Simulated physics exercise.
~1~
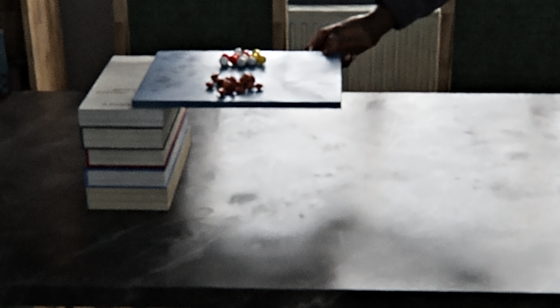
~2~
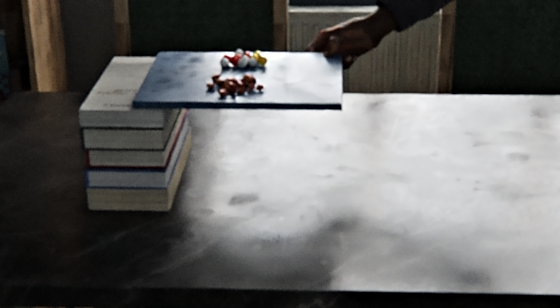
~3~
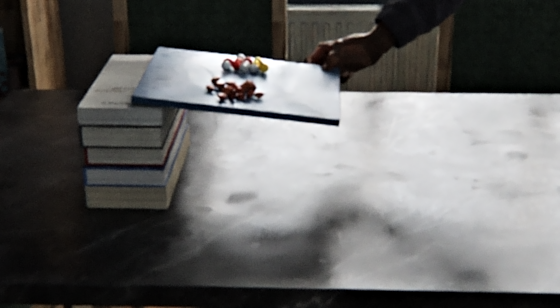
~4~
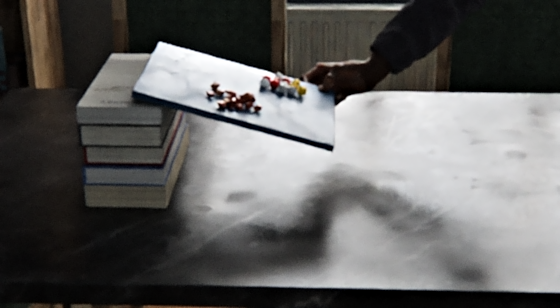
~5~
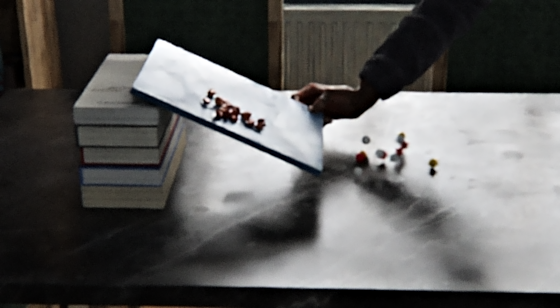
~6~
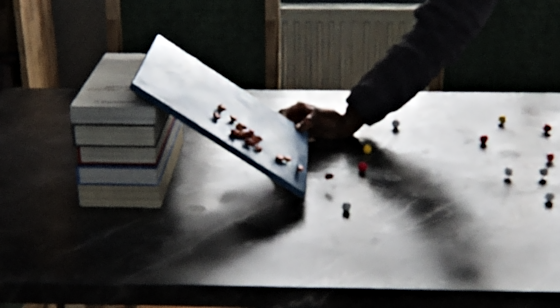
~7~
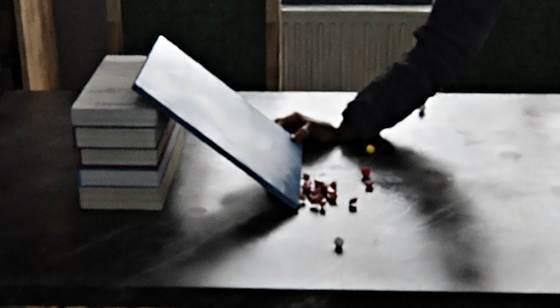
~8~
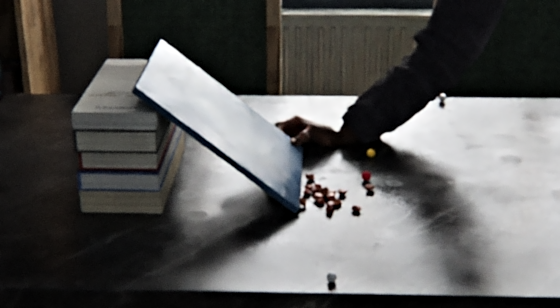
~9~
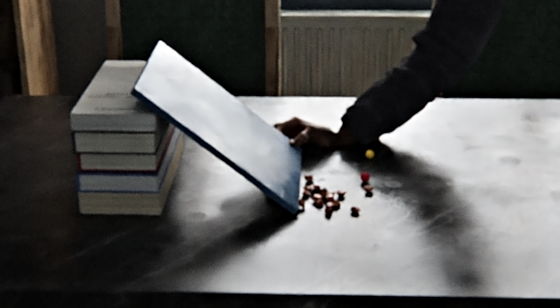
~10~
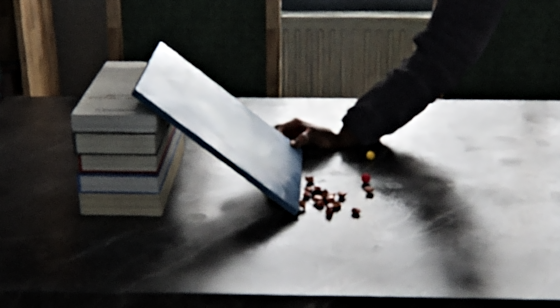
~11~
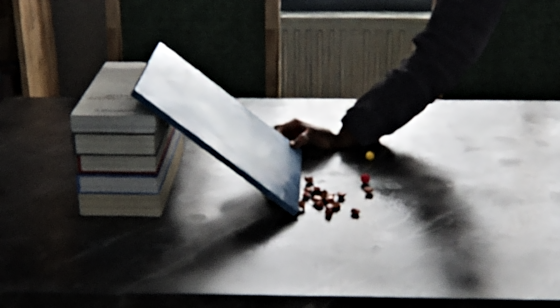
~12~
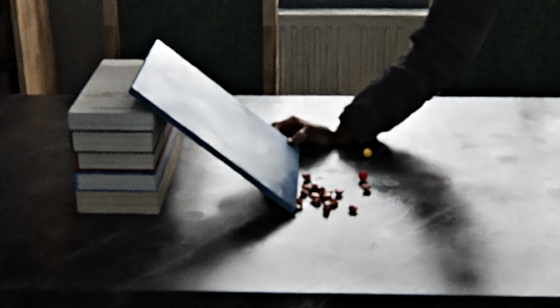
A dark-sleeved hand holds one end of a pale blue-edged board, its other end resting on a stack of books at the left of a dark, glossy table, seen from the front in a dim room. Two handfuls of small pieces sit on it, reddish ones in front and multicoloured ones behind. The hand lowers its end, and the back handful slides off first, scattering rightward across the table. The reddish pieces follow, sliding down as the slope steepens. They settle mostly by the board's foot, while most of the others disappear from view, leaving a yellow piece near the hand.
